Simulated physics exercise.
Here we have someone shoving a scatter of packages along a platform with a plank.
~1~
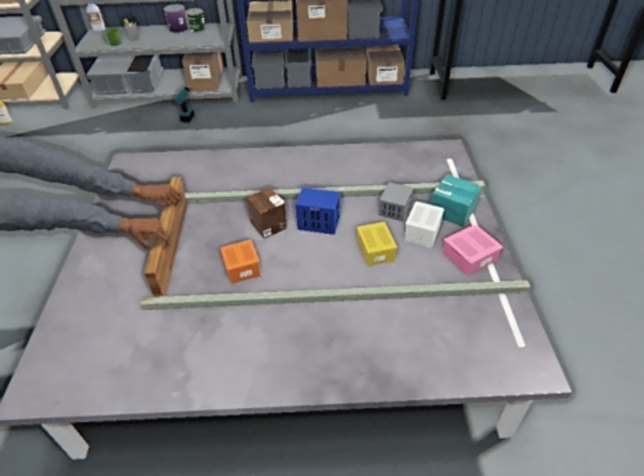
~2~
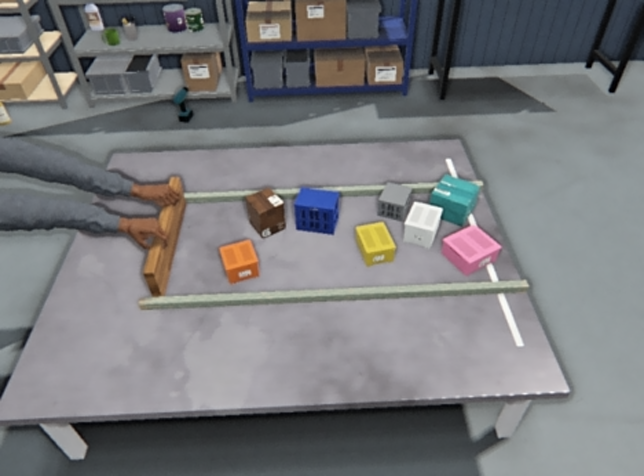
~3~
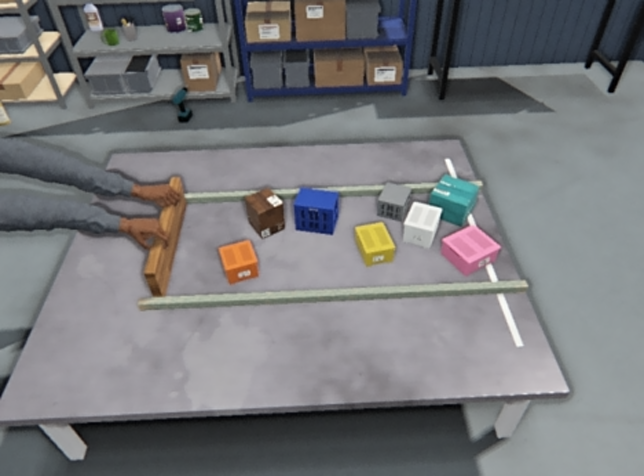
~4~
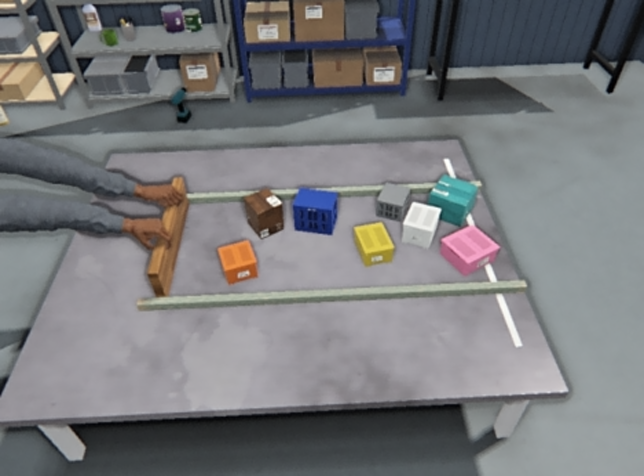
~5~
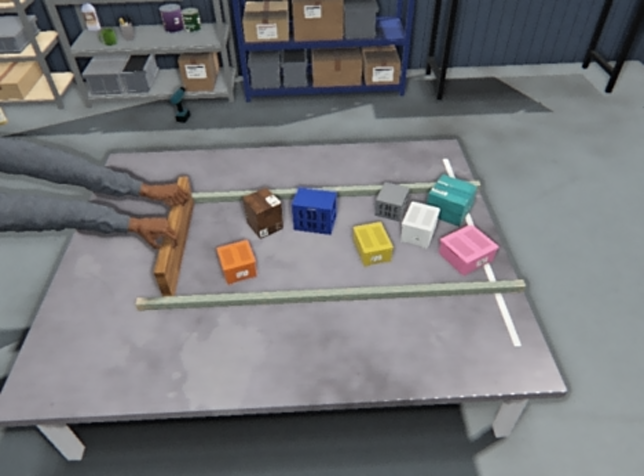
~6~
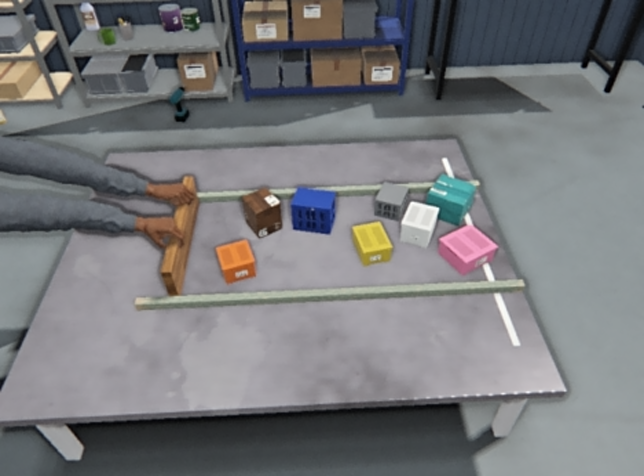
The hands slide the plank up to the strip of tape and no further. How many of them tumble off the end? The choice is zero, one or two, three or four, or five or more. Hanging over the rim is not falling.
The number that fall off is five or more.
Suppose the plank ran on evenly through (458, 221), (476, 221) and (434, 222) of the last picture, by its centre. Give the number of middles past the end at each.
The counts: 5, 6 and 3.
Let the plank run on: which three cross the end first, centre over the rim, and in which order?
In order: The turquoise parcel, the grey crate, the white tote.
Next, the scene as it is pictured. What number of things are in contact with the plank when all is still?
The number is 2.
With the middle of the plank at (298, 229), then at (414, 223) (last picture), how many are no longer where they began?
The counts are 3 and 8.
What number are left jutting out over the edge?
Overhanging: 2.
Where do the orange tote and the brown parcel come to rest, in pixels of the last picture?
About (502, 254), and the other about (484, 205).
Soon after, none off yet; pink tote at rest near (467, 250); turquoise parcel at rest near (450, 200); white tote at rest near (419, 225).
Then, none off yet; pink tote at rest near (467, 250); turquoise parcel moved about its own width near (483, 200); white tote moved about its own width near (448, 225).
At rest, the number that fall off is five or more; fallen, blue crate, yellow tote, grey crate, white tote, turquoise parcel and pink tote.
